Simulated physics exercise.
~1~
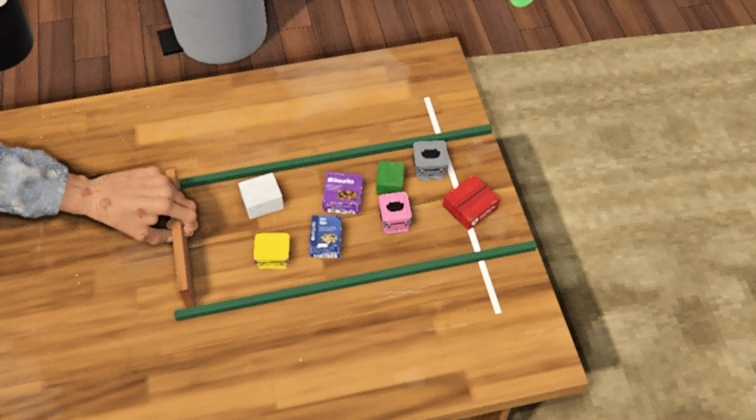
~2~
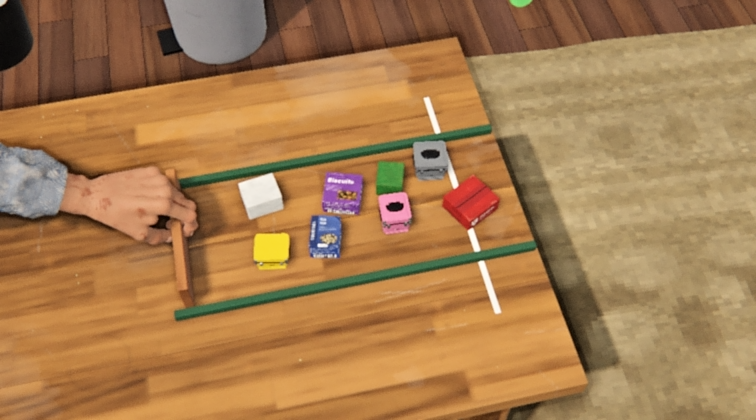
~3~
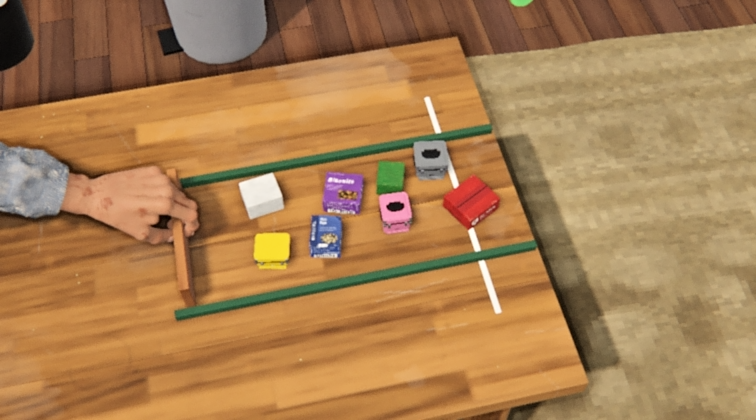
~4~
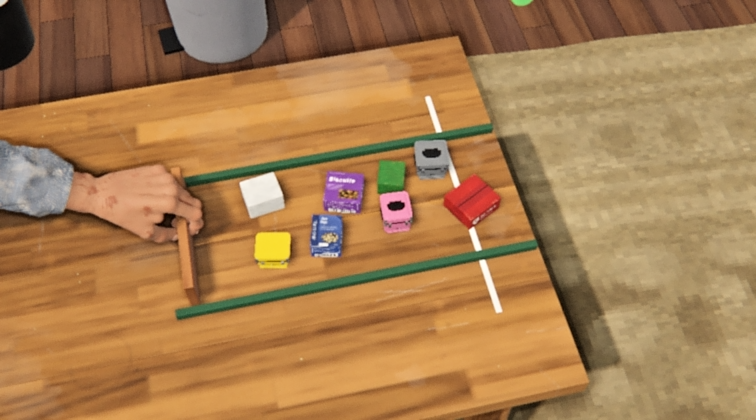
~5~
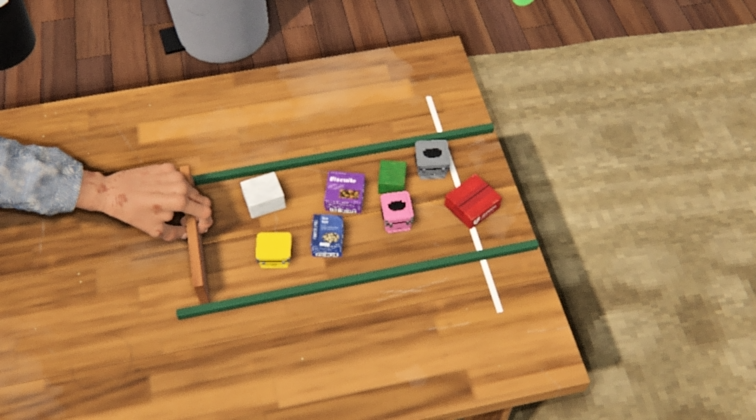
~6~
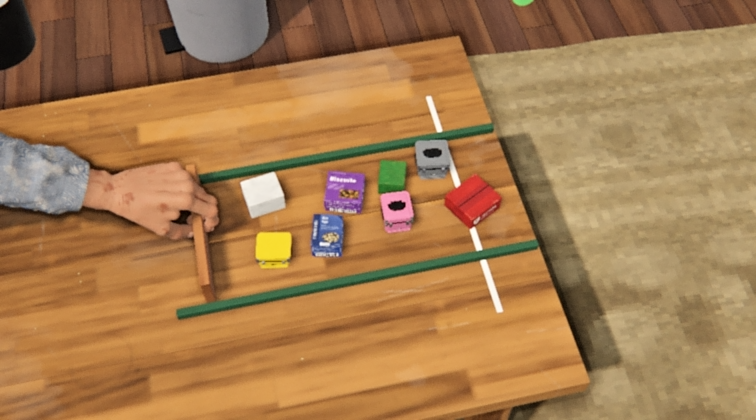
A wooden table beside a beige rug is seen from above at an angle, the view holding steady. Between two green strips lie a white block and yellow case at left, purple and blue boxes, a green block, pink and grey cases, and a red box on the white tape line at right. A hand at left holds a wooden board still, then slides it slightly rightward, touching nothing else.
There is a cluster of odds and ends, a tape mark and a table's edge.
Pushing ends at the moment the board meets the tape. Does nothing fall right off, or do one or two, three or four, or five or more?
Count them up and three or four have fallen.
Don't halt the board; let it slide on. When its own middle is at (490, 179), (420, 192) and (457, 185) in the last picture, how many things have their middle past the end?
In order, that gives 6, then 2, then 4.
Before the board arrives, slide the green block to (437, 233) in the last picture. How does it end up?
That one is safe.
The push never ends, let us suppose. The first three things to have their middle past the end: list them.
In order: The grey case, the red box, the green block.
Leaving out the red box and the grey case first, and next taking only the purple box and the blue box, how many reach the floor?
2 and 2.
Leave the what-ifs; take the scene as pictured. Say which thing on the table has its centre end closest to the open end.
The purple box.
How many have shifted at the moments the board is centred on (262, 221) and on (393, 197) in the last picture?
2 and 8.
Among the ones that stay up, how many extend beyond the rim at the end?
Overhanging ones - 2.
Early on, none off yet; red box at rest near (473, 201); grey case at rest near (432, 159); green block at rest near (392, 178).
A while later, none off yet; red box at rest near (474, 201); grey case travelled about its own width near (458, 153); green block travelled about its own width near (433, 167).
Further along, none off yet; red box leaning well over near (538, 200); grey case leaning well over near (525, 161); green block travelled well along near (498, 156).
Finally, the number that fall off is three or four; lost, pink case, green block, grey case and red box.
